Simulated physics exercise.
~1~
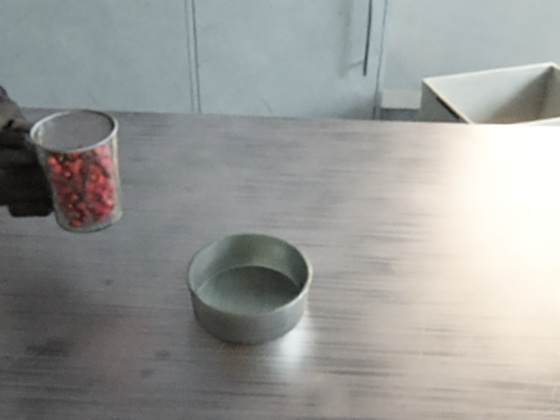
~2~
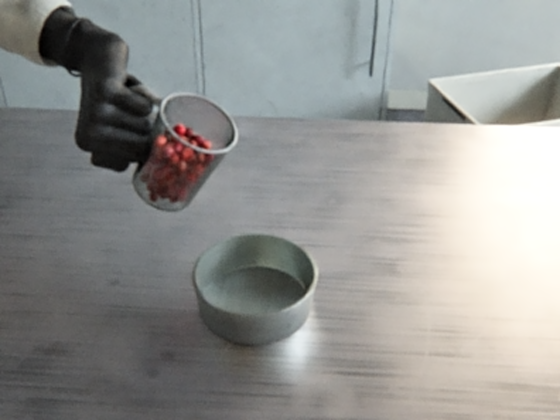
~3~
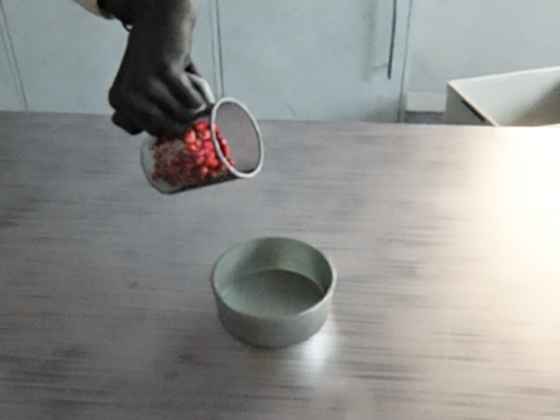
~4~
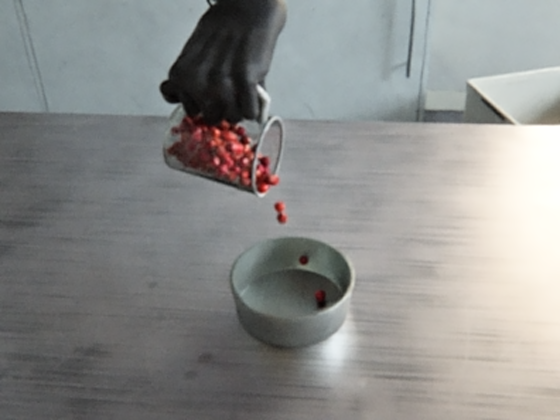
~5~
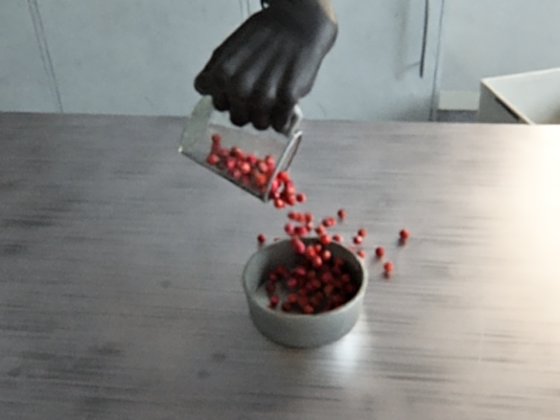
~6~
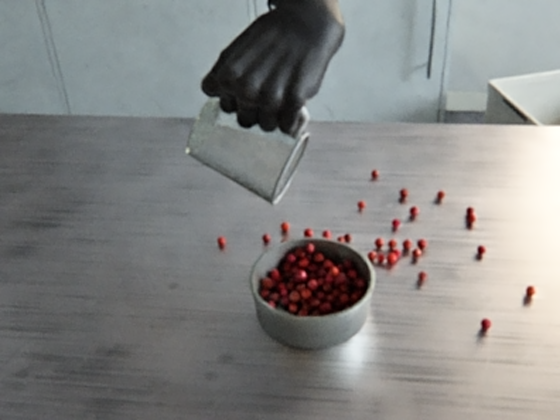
The footage shows a black-gloved hand carrying a clear cup of red cranberries rightward over a round metal dish on a table and tipping it. The berries pour out until the cup is empty, most landing in the dish while others scatter across the tabletop, mainly to the right.
